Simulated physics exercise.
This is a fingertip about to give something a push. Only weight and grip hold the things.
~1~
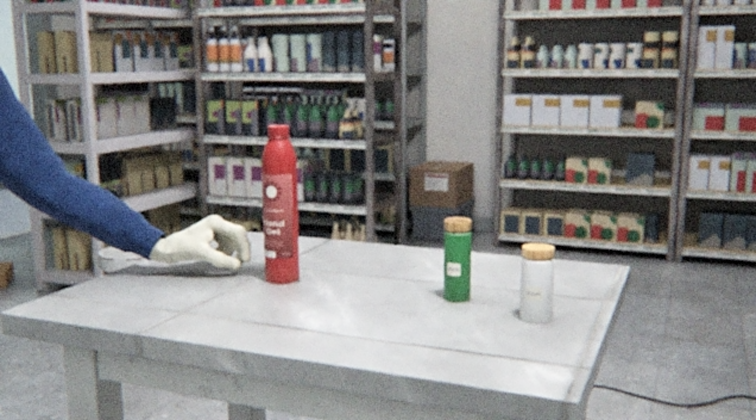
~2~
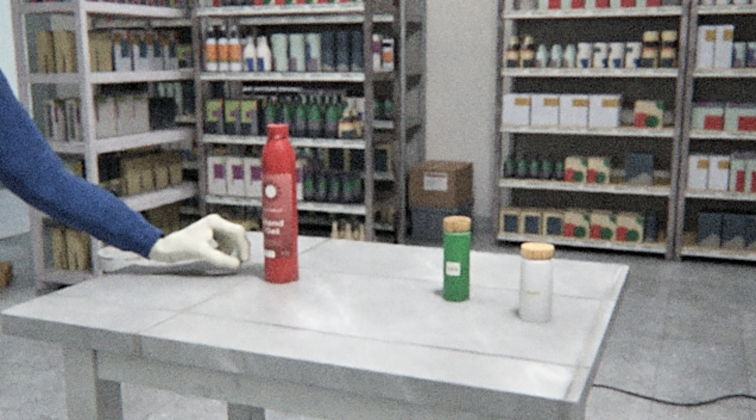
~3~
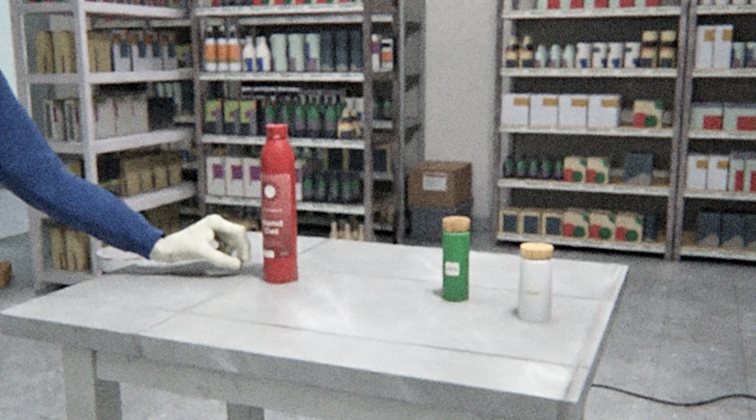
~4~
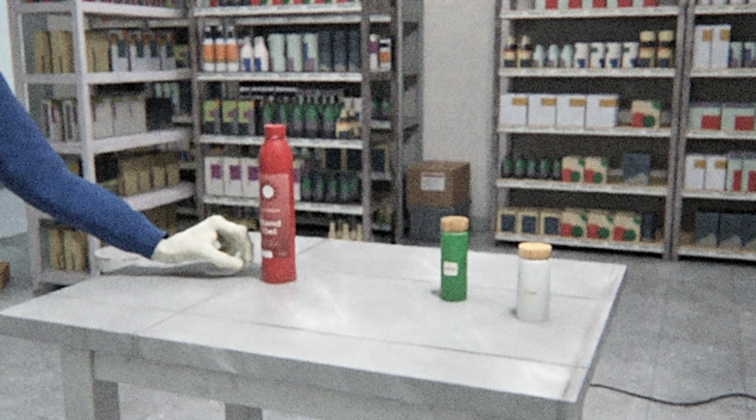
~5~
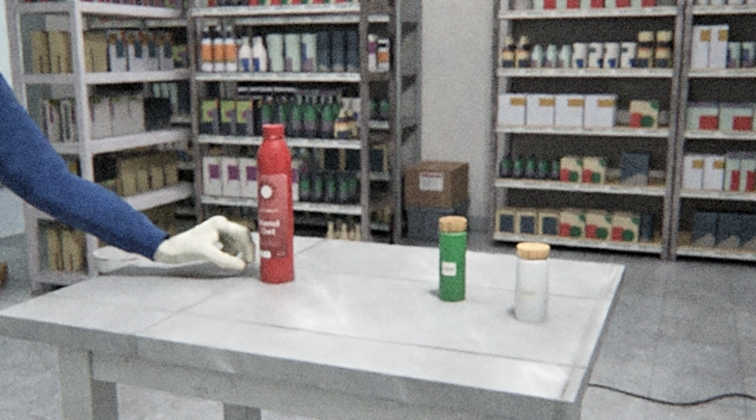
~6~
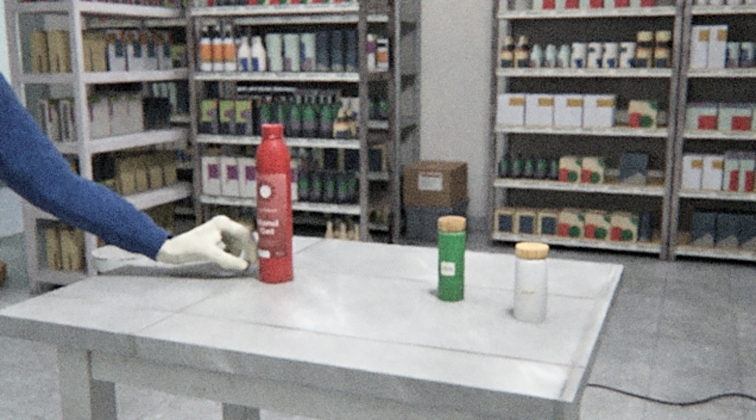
To begin with, a gloved hand on a blue-sleeved arm rests at the left of a pale table, its fingers beside a red bottle, with green and white containers to the right. Hand and bottle then barely change, the view drifting only very slightly, and the clip ends with the arrangement essentially the same.
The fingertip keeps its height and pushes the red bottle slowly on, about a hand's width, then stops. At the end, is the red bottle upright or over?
The red bottle is still upright.
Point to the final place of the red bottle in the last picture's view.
Near (337, 208).
Then, 0.30 s after the last picture, red bottle slid a little near (285, 205).
Then, 0.50 s after the last picture, red bottle slid about its own width near (299, 205).
Then, 0.80 s after the last picture, red bottle slid about its own width near (320, 207).
Then, 1.00 s after the last picture, red bottle slid well along near (334, 208).
At rest, moved from the start, red bottle. Seen from the same camera at the end, red bottle near (337, 208).
